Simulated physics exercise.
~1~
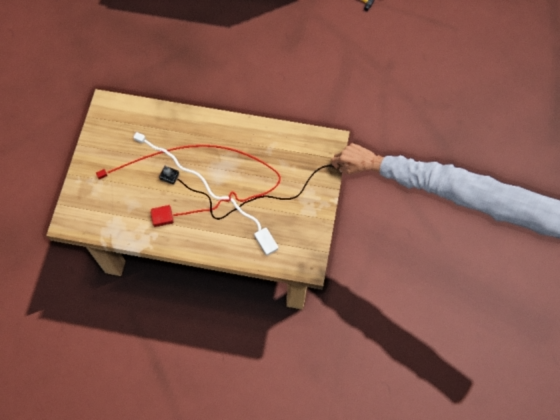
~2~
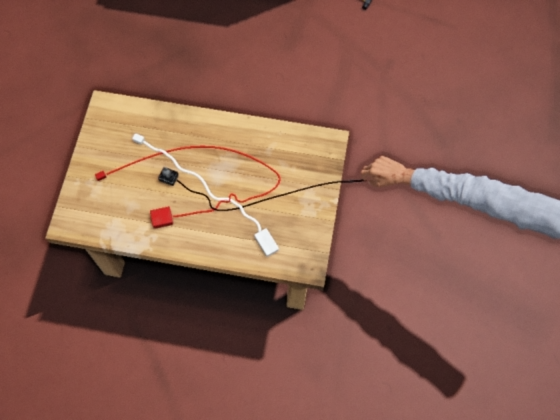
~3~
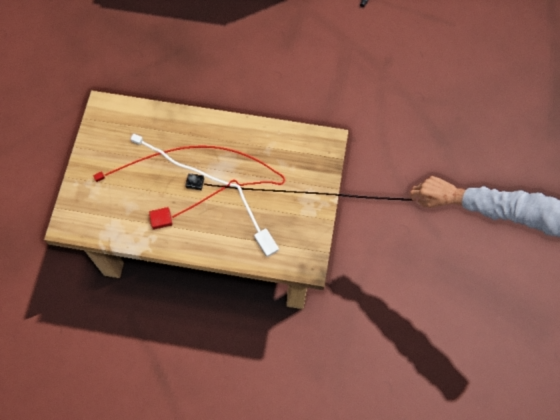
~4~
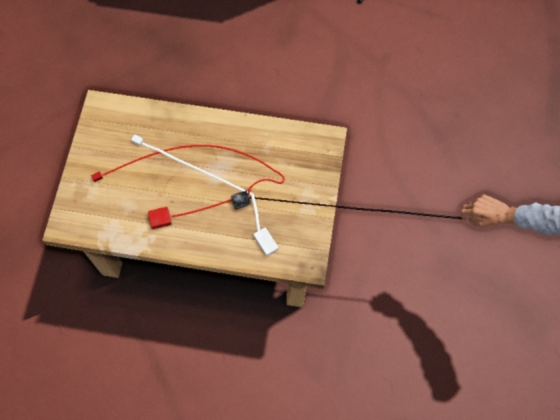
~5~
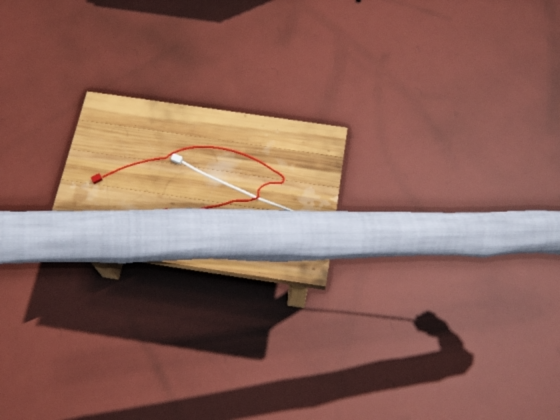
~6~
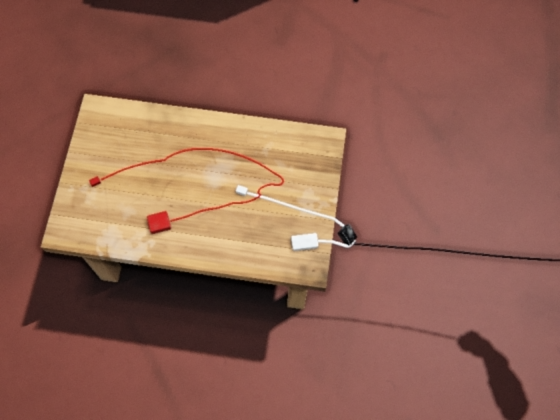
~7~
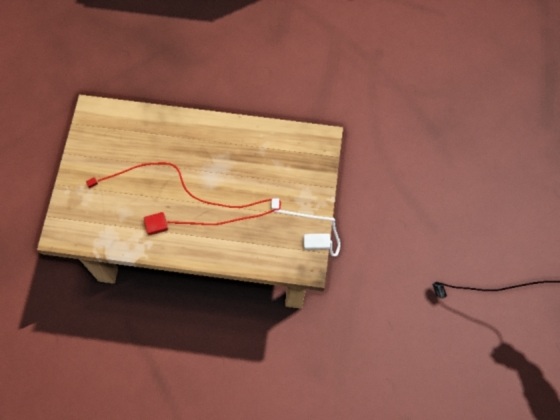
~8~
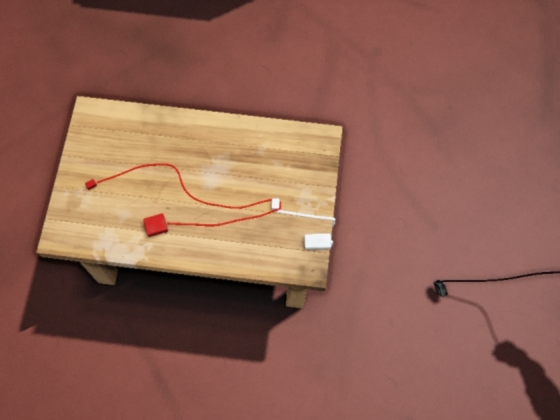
Hand pulling a black lead rightward off a wooden table, its charger dropping over the edge after dragging the white lead along.
